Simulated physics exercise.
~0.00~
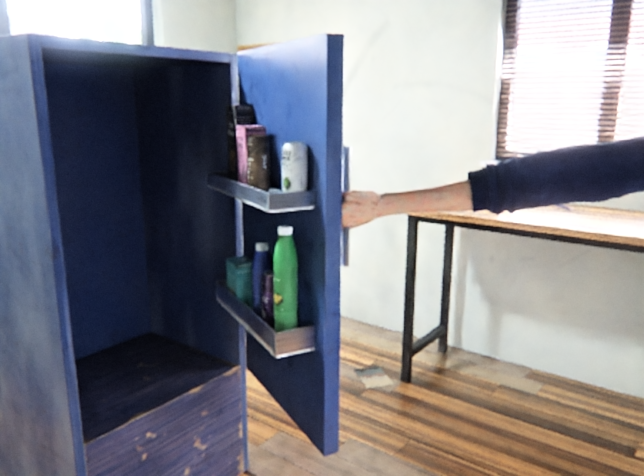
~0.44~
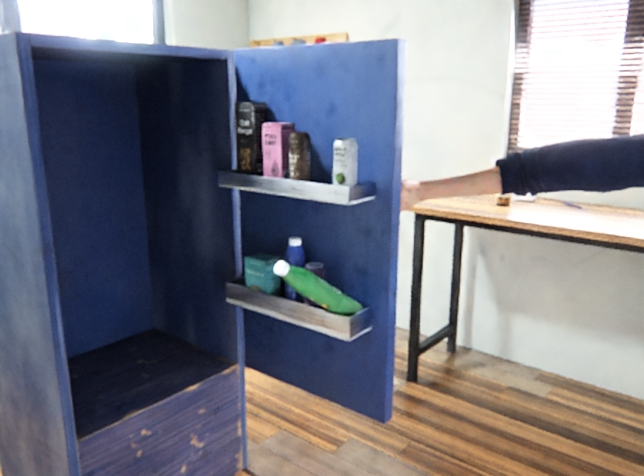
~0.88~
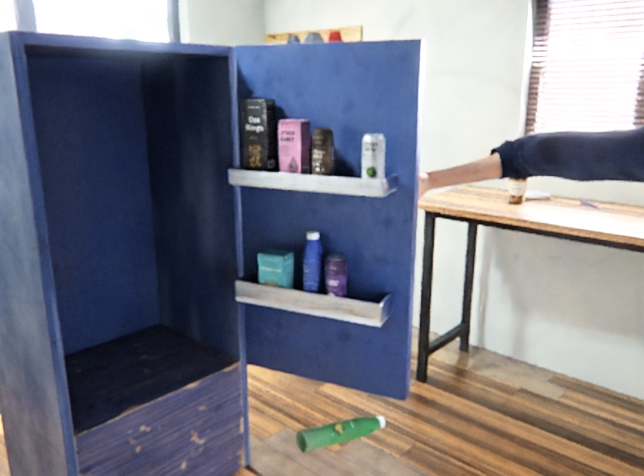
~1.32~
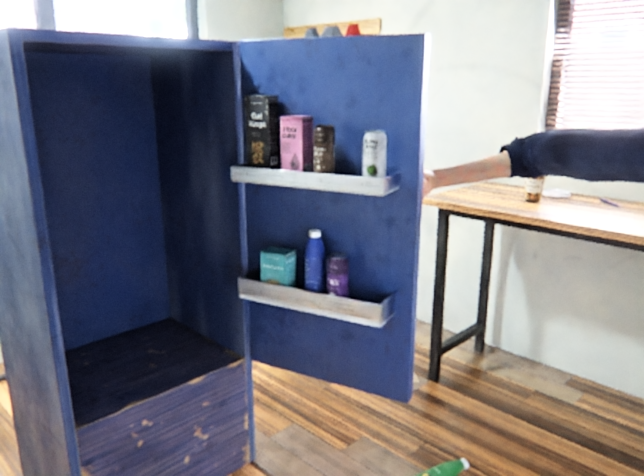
A blue locker door swings open, and a green bottle tips from its lower rack onto the floor.
